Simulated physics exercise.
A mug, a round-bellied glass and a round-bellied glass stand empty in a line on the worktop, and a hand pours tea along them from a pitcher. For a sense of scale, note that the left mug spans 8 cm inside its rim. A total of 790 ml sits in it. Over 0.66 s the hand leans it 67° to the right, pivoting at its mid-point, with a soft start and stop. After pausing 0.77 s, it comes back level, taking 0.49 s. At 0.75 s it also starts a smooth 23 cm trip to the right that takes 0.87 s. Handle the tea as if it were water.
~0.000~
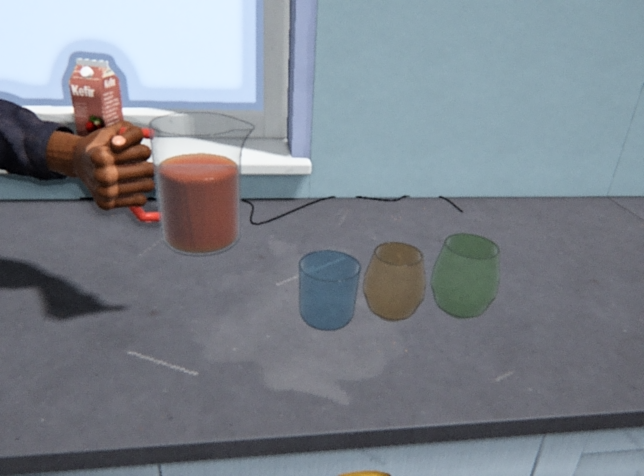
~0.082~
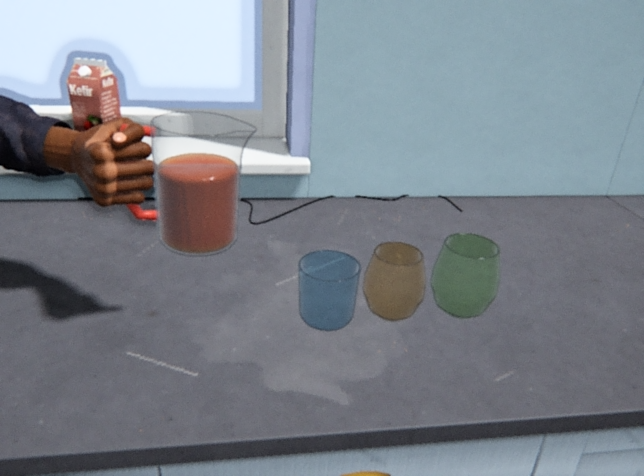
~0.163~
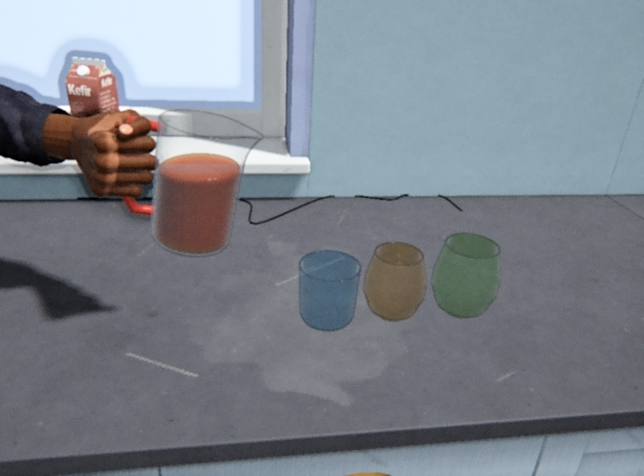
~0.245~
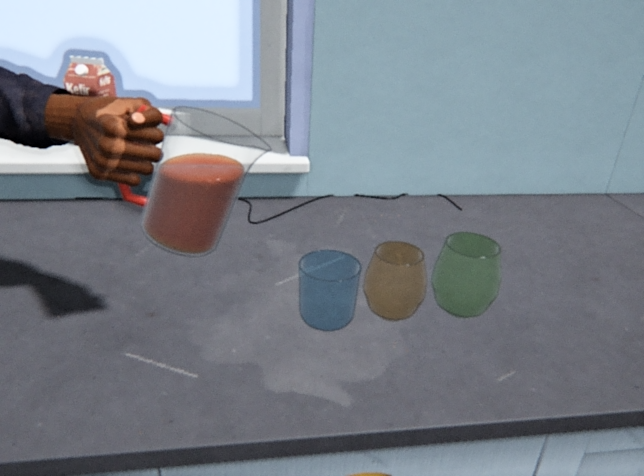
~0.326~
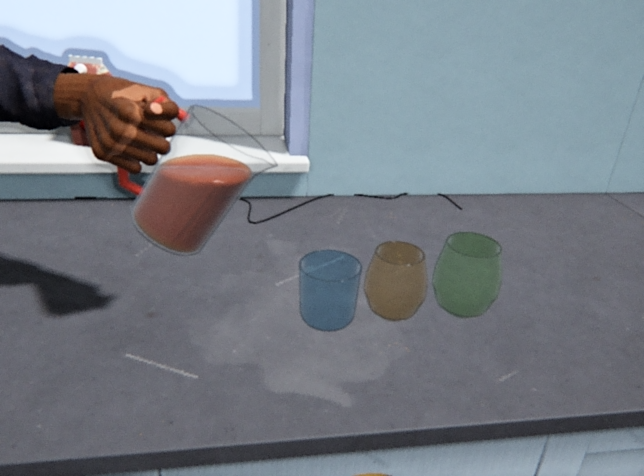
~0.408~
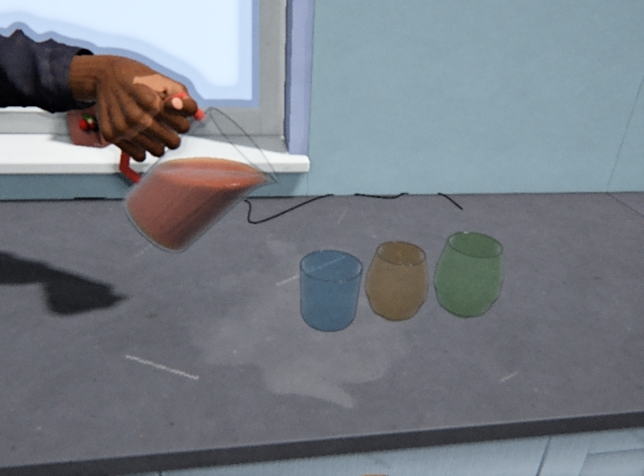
A hand tilting a clear pitcher of reddish-brown liquid steeply to the right beside three empty coloured glasses on a grey worktop.
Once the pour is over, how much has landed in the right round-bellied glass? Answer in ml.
Something like 120 ml ends up there.
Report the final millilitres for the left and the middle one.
The left one ends with around 200 ml, the middle one with around 10 ml.
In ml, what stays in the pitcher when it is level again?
It ends up holding about 400 ml.
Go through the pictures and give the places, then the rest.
In the first picture, tilt 0°; pouring edge (255, 126); surface from (165, 163) to (232, 163); the left mug's rim runs from (300, 267) to (359, 266); the middle round-bellied glass's rim runs from (376, 255) to (421, 254); the right round-bellied glass's rim runs from (447, 247) to (496, 247).
In the second picture, tilt 3°; pouring edge (257, 128); surface from (167, 163) to (228, 163).
In the third picture, tilt 10°; pouring edge (264, 136); surface from (164, 165) to (231, 163).
In the fourth picture, tilt 20°; pouring edge (272, 148); surface from (159, 173) to (238, 164).
In the fifth picture, tilt 33°; pouring edge (278, 164); surface from (150, 183) to (245, 170).
In the sixth picture, tilt 46°; pouring edge (281, 181); surface from (138, 186) to (257, 172).
By 0.82 s the tilt is 67° and from the left they hold 90 ml, 0 ml, 0 ml, the pitcher 620 ml, and 0 ml is on the worktop.
By 1.12 s the tilt is 67° and from the left they hold 200 ml, 0 ml, 0 ml, the pitcher 570 ml, and 5 ml is on the worktop.
By 1.43 s the tilt is 67° and from the left they hold 200 ml, 10 ml, 15 ml, the pitcher 460 ml, and 25 ml is on the worktop.
By 1.77 s the tilt is 14° and from the left they hold 200 ml, 10 ml, 115 ml, the pitcher 400 ml, and 50 ml is on the worktop.
At rest from the left they hold 200 ml, 10 ml, 120 ml, the pitcher 400 ml, and 55 ml is on the worktop.
